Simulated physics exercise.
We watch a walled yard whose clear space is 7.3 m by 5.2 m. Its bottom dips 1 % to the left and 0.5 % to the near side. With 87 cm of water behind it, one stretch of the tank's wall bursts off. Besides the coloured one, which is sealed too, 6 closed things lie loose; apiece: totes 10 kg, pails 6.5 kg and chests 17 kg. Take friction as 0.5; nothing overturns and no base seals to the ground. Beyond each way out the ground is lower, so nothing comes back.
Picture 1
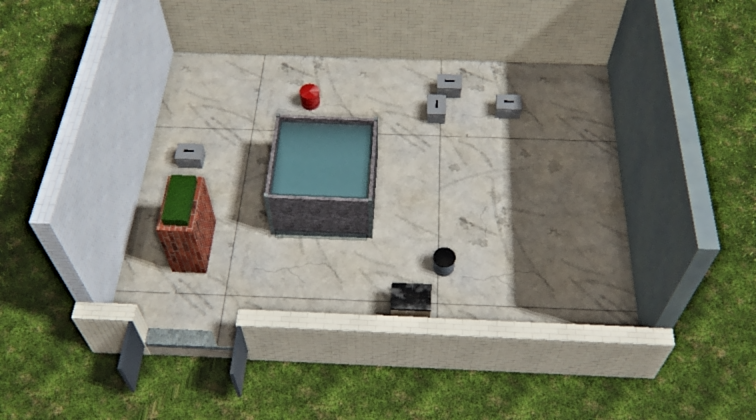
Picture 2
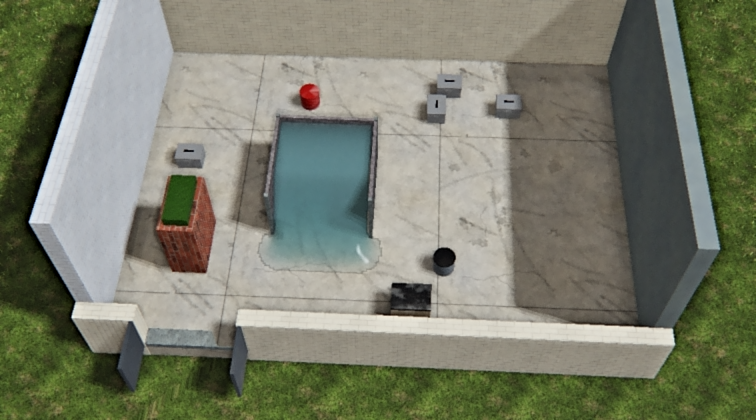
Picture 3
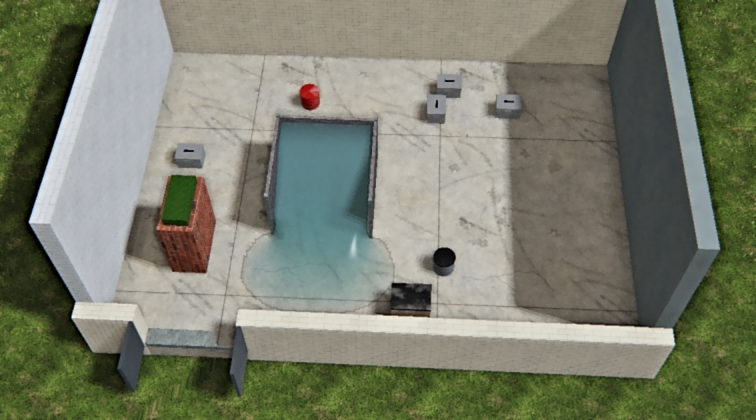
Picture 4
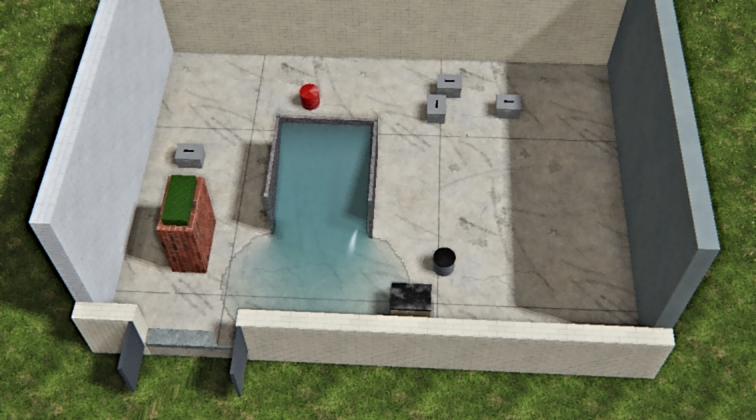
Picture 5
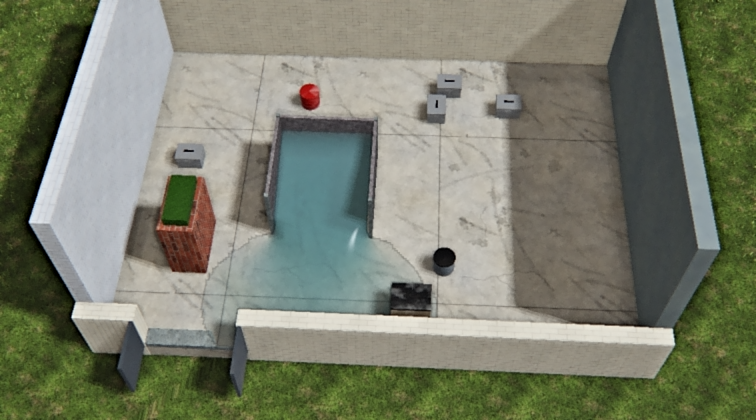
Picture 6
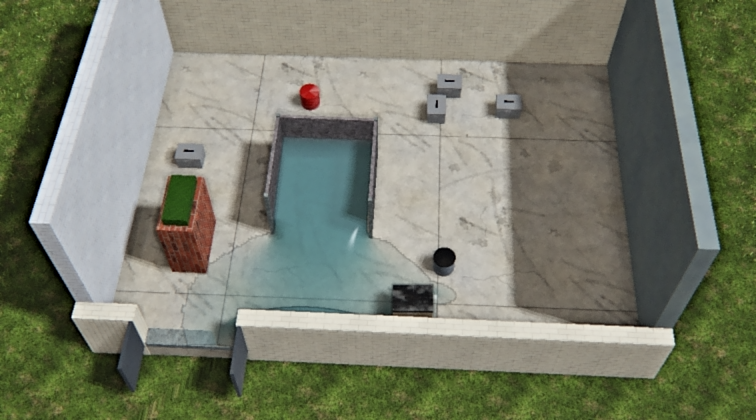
In a walled yard, water pours from the tank's open near side and spreads across the floor.
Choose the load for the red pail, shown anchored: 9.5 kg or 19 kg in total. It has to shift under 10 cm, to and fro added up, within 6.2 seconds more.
I expect that the lower weight is enough.
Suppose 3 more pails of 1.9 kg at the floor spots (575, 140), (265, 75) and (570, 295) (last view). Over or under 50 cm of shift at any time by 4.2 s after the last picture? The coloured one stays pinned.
In turn: Over, less, past it.
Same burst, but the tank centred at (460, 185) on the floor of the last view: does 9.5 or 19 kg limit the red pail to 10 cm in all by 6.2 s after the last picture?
Then the lower weight is enough.
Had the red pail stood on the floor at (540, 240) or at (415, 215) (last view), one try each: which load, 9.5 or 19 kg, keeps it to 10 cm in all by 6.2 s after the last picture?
In turn: Only the larger holds; either load holds.
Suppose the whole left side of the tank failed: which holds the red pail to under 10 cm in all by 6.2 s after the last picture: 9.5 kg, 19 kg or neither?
Then only the larger load is enough.
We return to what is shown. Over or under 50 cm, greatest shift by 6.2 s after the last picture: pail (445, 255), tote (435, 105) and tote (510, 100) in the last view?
In that order: More, short of it, short of it.
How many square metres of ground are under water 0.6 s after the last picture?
Some 9.5 m2.
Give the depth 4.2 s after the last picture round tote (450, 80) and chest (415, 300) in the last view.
About 0 and 6 cm.
Then, 0.6 s after the last picture the red pail would be 0 cm from its start with 9.5 kg and 0 cm from its start with 19 kg; 0 cm of water round it then.
Then, 2.3 s after the last picture the red pail would be 0 cm from its start with 9.5 kg and 0 cm from its start with 19 kg; 0 cm of water round it then.
Then, 4.2 s after the last picture the red pail would be 0 cm from its start with 9.5 kg and 0 cm from its start with 19 kg; 2 cm of water round it then.
Then, 6.2 s after the last picture the red pail would be 0 cm from its start with 9.5 kg and 0 cm from its start with 19 kg; 2 cm of water round it then.
